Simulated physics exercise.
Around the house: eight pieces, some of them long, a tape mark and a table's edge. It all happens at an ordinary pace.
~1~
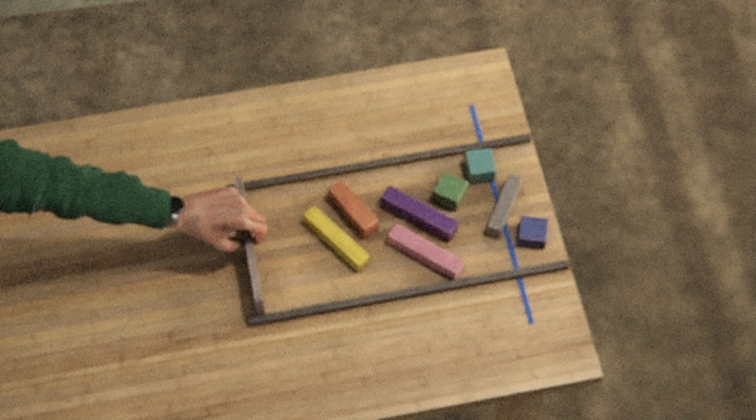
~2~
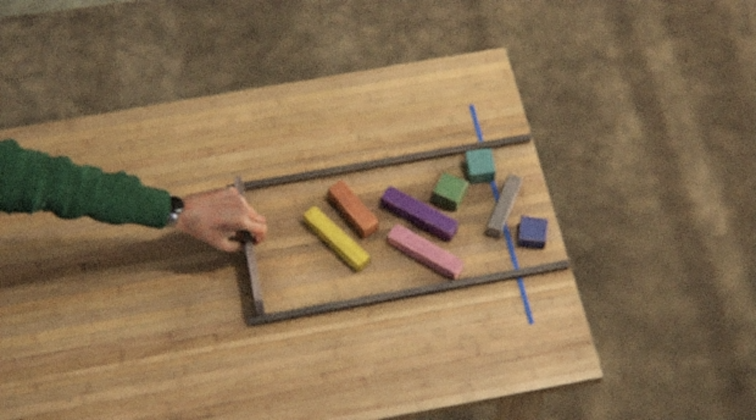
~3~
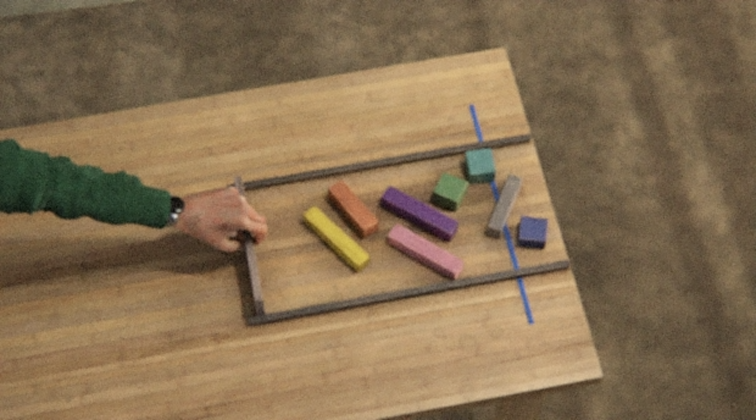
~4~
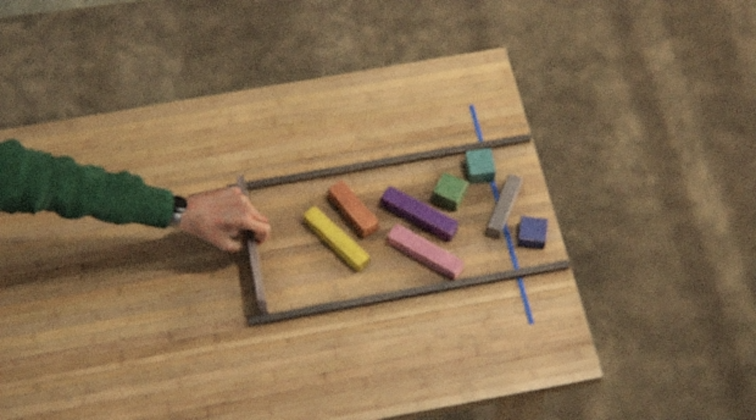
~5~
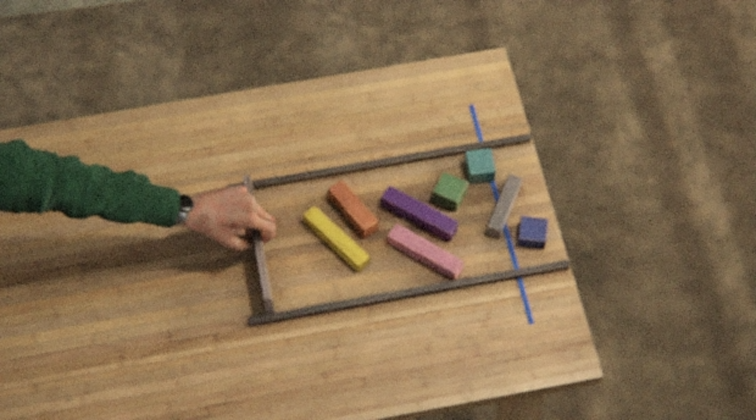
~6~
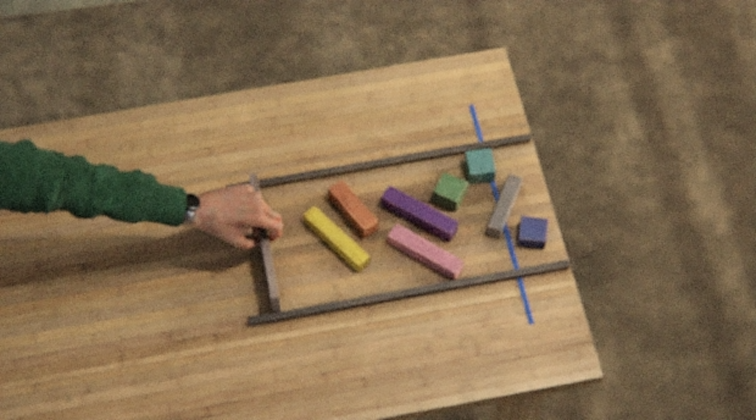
A hand slides a board slightly right between two rails toward colourful blocks lying still.
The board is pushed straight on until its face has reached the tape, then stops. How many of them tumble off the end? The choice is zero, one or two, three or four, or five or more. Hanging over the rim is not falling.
As it turns out, the number that fall off is three or four.
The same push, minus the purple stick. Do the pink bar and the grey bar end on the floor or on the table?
The pink bar does not fall, the grey bar falls.
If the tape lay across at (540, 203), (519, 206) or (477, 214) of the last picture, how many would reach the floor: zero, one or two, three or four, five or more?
For each place: More than four; 5 or more; zero.
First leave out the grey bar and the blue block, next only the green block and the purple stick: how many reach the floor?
The counts: 1 and 1.
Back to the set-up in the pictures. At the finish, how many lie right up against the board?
In contact: 1.
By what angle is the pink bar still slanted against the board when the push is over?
Near 0 degrees.
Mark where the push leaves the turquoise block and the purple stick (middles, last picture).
First (533, 149), then (541, 196).
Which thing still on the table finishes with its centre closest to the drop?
That is the turquoise block.
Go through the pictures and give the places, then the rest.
In the first frame, blue block (533, 232); grey bar (504, 206); turquoise block (480, 166); board (249, 245); tape (500, 210).
In the second frame, grey bar (504, 206); orange bar (353, 209).
In the third frame, turquoise block (480, 166); pink bar (425, 252).
In the fourth frame, blue block (533, 232); green block (450, 192).
In the fifth frame, grey bar (504, 206); board (259, 244).
In the sixth frame, blue block (533, 232); grey bar (504, 206); turquoise block (480, 166); board (265, 243); tape (500, 210).
Soon after, none off yet; blue block at rest near (533, 232); grey bar at rest near (504, 206); turquoise block at rest near (480, 166).
At rest, the number that fall off is three or four; fallen, green block, grey bar and blue block.
